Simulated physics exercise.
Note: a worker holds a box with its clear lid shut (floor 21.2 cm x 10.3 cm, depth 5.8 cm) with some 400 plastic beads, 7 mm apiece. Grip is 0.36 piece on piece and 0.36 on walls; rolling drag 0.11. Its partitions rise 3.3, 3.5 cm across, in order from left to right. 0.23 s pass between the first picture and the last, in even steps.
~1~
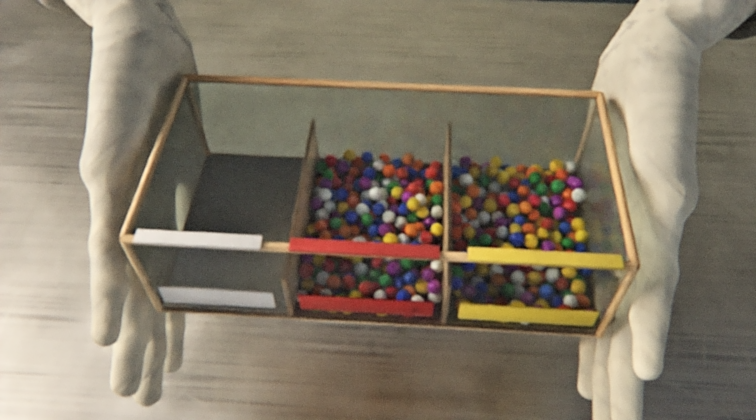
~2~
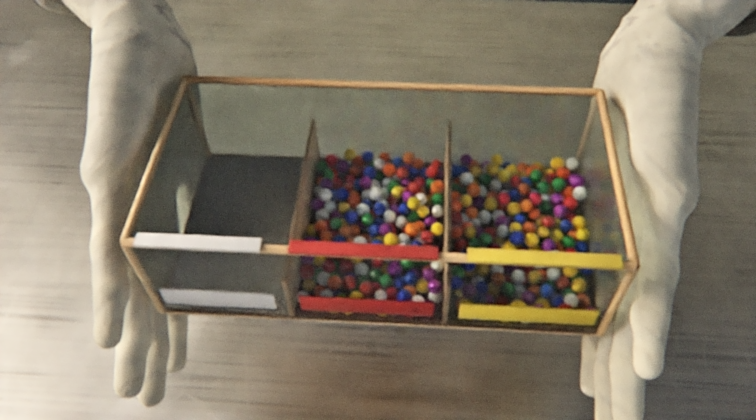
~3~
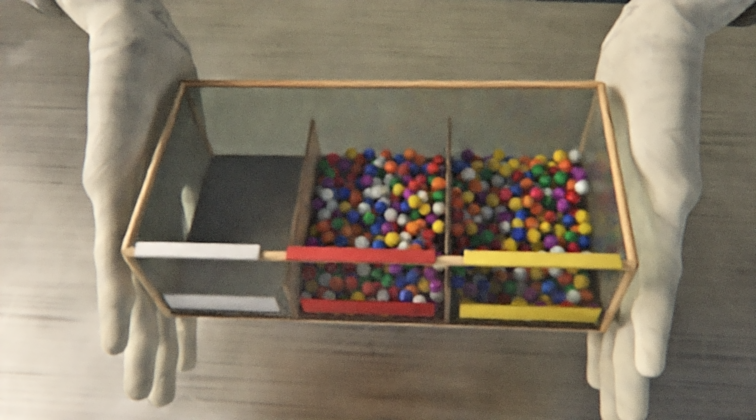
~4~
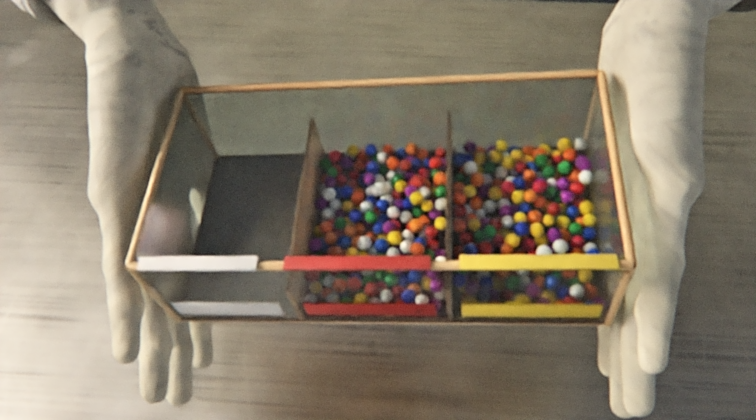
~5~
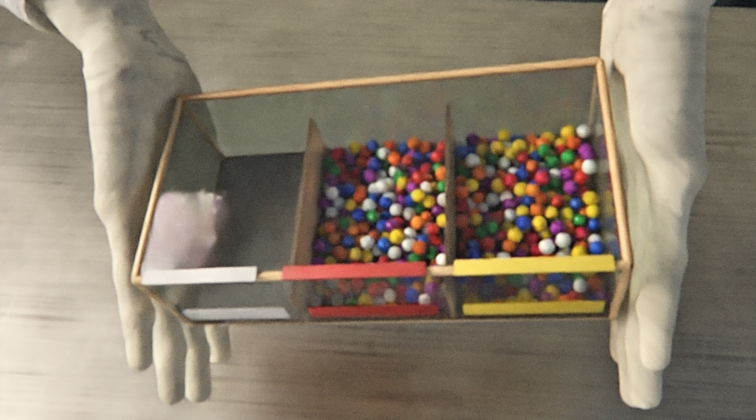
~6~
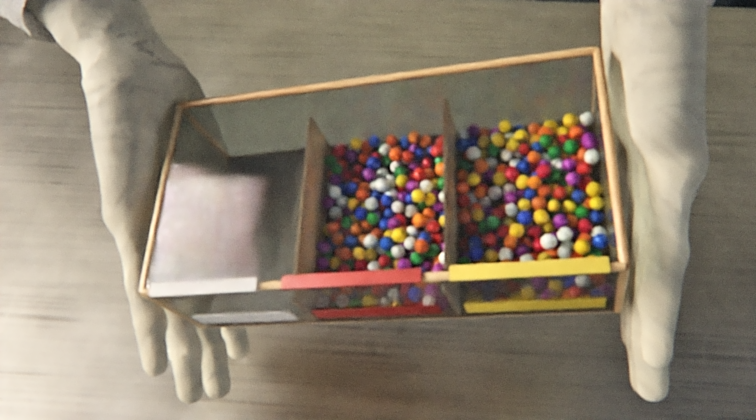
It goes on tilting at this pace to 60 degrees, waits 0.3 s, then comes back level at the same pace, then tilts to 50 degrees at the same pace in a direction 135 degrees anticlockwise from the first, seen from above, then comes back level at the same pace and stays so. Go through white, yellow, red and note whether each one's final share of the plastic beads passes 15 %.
White stays at or below it, yellow passes it, red passes it.
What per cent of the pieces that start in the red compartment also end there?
Kept share: Approx. 100 per cent.
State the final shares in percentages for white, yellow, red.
White 0 %, yellow 50 %, red 50 %.
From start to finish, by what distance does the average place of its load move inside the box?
1.5 cm.
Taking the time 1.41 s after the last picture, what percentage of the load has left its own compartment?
Roughly 0 per cent is out of its starting compartment by then.
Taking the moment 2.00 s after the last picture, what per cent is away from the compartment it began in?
At that moment, somewhere around 0 percent.
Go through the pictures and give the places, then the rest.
Box at (375, 260); tilt 0 degrees; yellow 50 %, red 50 %, in the first picture.
Box at (374, 262); tilt 1 degrees, in the second picture.
Box at (372, 266); tilt 4 degrees, in the third picture.
Box at (369, 272); tilt 9 degrees; low side front left, in the fourth picture.
Box at (367, 279); tilt 14 degrees; low side front left, in the fifth picture.
Box at (365, 285); tilt 20 degrees; low side front left; yellow 50 %, red 50 %, in the sixth picture.
Then, 0.77 s after the last picture, tilt 58 degrees; yellow 50 %, red 50 %; middle of all pieces near (448, 216).
Then, 1.41 s after the last picture, tilt 4 degrees; yellow 50 %, red 50 %; middle of all pieces near (424, 250).
Then, 2.00 s after the last picture, tilt 42 degrees; yellow 50 %, red 50 %; middle of all pieces near (415, 267).
Then, 2.56 s after the last picture, tilt 0 degrees; yellow 50 %, red 50 %; middle of all pieces near (466, 245).
In the end, white 0 %, yellow 50 %, red 50 %.
